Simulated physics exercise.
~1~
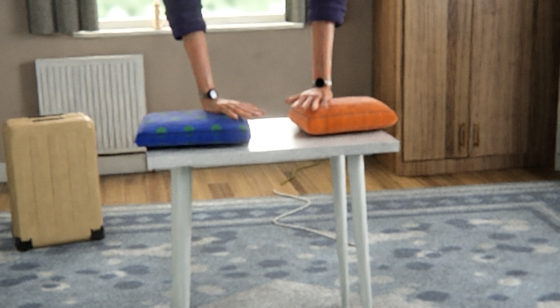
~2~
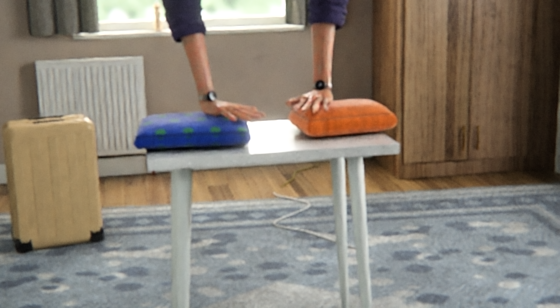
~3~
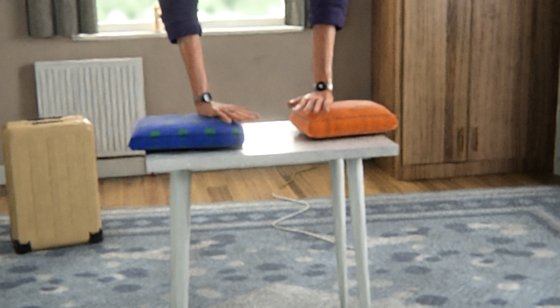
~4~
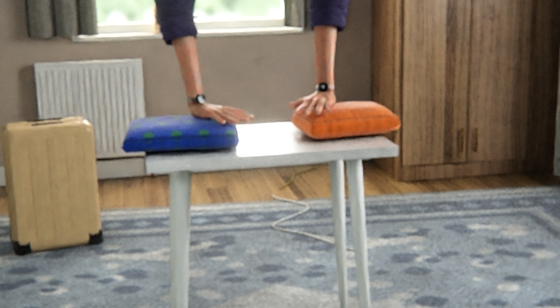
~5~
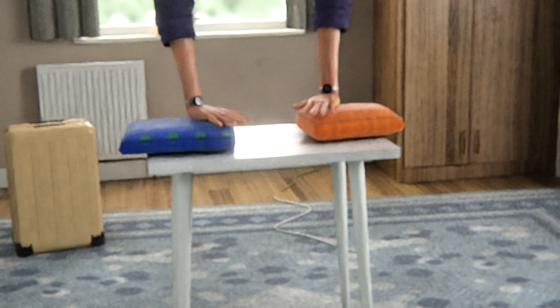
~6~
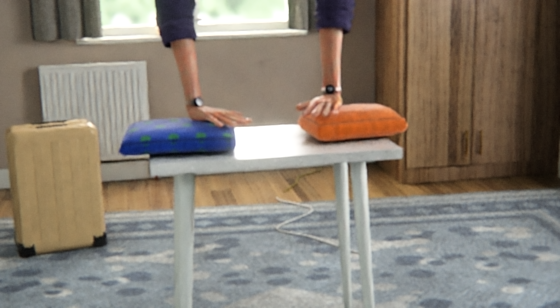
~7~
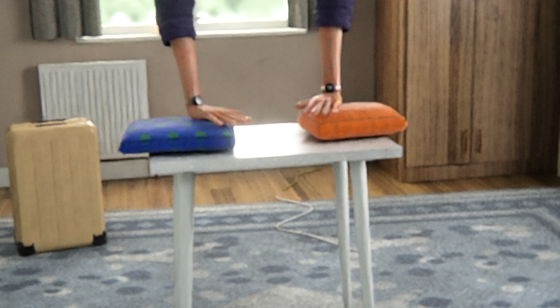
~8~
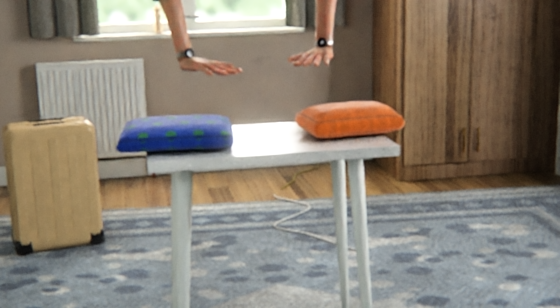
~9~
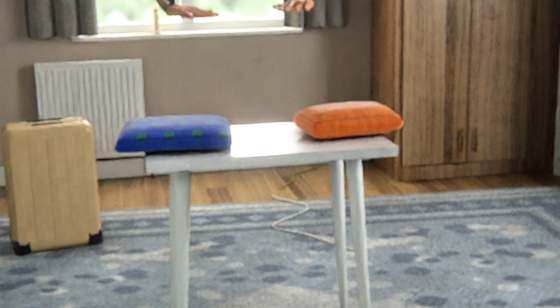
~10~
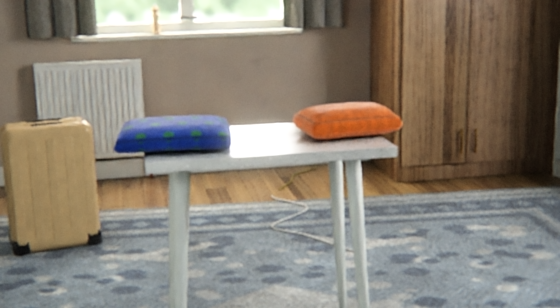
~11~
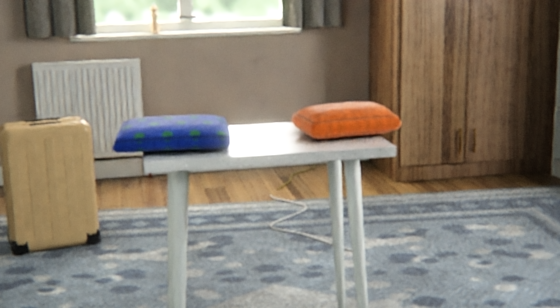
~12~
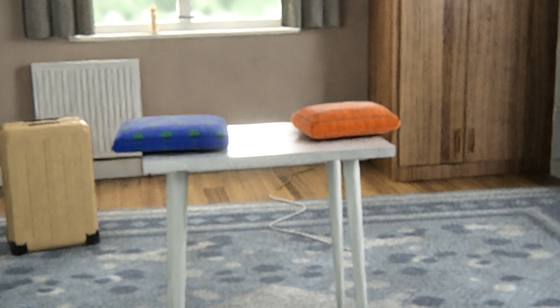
In a room with a patterned blue rug, a slightly swaying view faces a pale side table from the front, with a tan suitcase and white radiator at left, a window behind and a wooden wardrobe at right. A blue pillow lies on the table's left end and an orange soft bag on its right, each under one hand of a person in dark sleeves. The left hand eases the blue pillow a short way left, widening the gap, while the orange bag stays put. Both hands then pause, lift off and withdraw upward out of view. Both items remain resting on the table.
